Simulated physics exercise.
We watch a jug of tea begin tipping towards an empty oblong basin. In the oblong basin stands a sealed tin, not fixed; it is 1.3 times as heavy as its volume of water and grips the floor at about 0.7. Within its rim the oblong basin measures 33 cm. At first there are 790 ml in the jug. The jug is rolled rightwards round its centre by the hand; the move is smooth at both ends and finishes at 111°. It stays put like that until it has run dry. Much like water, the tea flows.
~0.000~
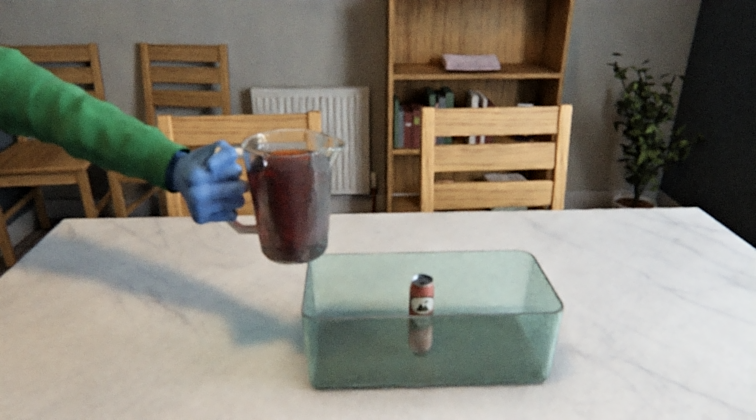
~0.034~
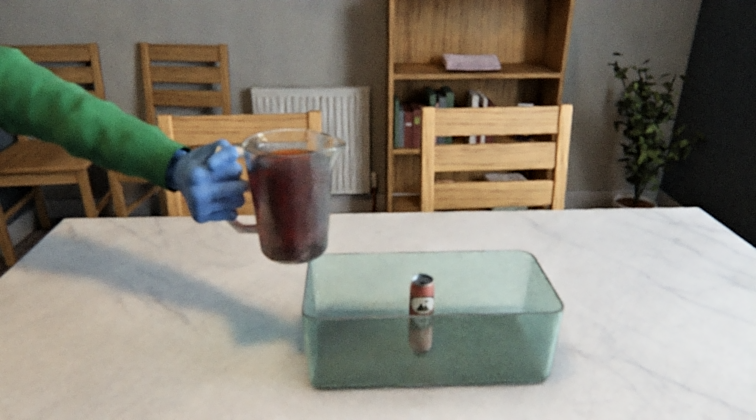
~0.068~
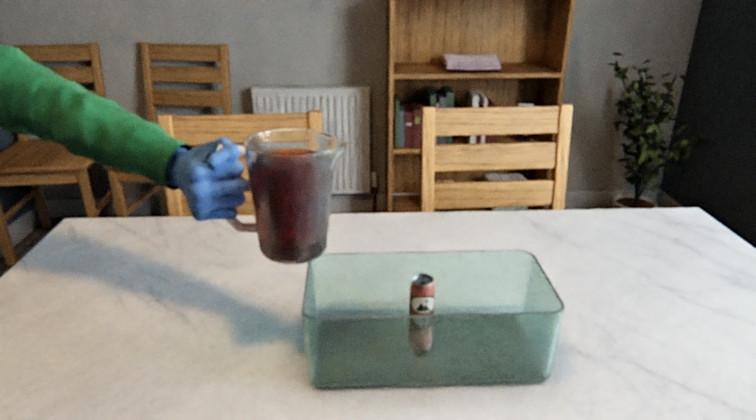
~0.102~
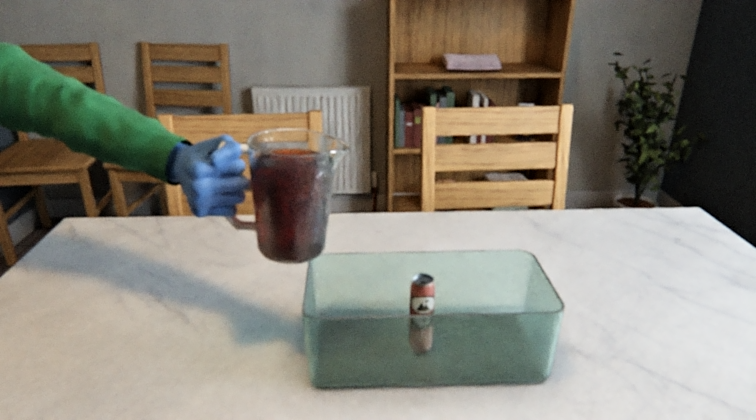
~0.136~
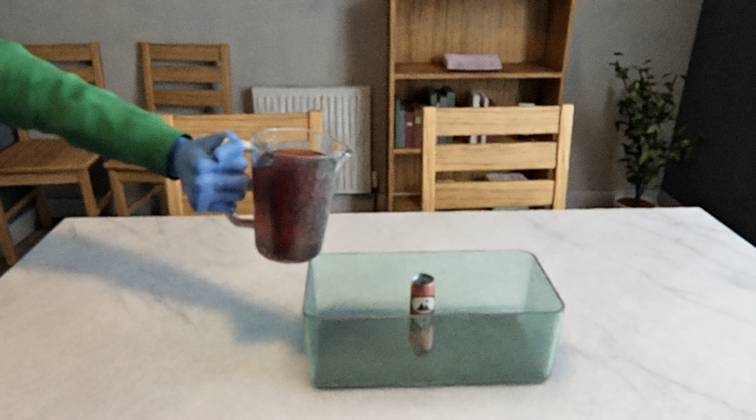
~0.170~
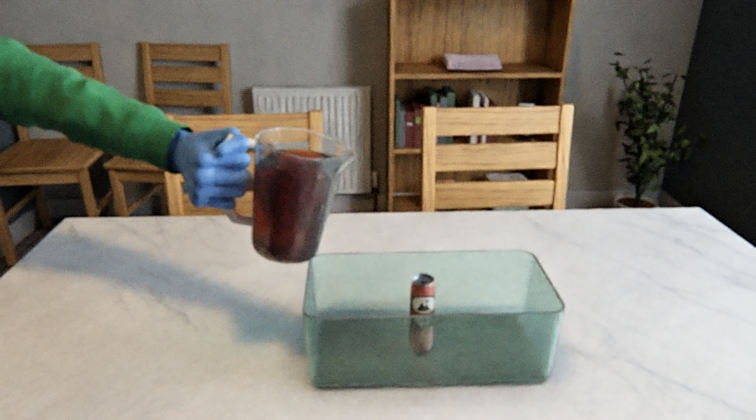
We see a blue-gloved hand holding a glass jug of dark reddish-brown tea above the left side of a clear oblong basin with a small tin in it, and the hand slowly tilts the jug slightly to the right.
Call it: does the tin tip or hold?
It holds.
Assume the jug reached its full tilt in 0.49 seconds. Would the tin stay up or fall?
Result: Tin tipped over.
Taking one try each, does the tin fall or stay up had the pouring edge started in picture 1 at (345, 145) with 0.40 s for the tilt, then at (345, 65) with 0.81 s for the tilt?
Run one: It tumbles. Run two: It tumbles.
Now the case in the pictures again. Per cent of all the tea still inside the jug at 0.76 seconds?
Remaining share: Approx. 26 %.
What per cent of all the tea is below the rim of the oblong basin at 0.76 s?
Value: Approx. 58 %.
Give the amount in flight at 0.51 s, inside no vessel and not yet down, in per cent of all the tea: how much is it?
Roughly 18 percent.
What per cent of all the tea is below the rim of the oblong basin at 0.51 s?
I'd put it near 3 percent.
After 0.51 s the tilt is 78° and 79 per cent is still to pour; the tin stands where it began.
After 0.76 s the tilt is 110° and 25 per cent is still to pour; the tin stands 1 cm from where it began.
After 1.02 s the tilt is 111° and 1 per cent is still to pour; the tin stands 1 cm from where it began.
After 1.31 s the tilt is 111° and 0 per cent is still to pour; the tin stands 1 cm from where it began.
In the end the tin stands 1 cm from where it began.
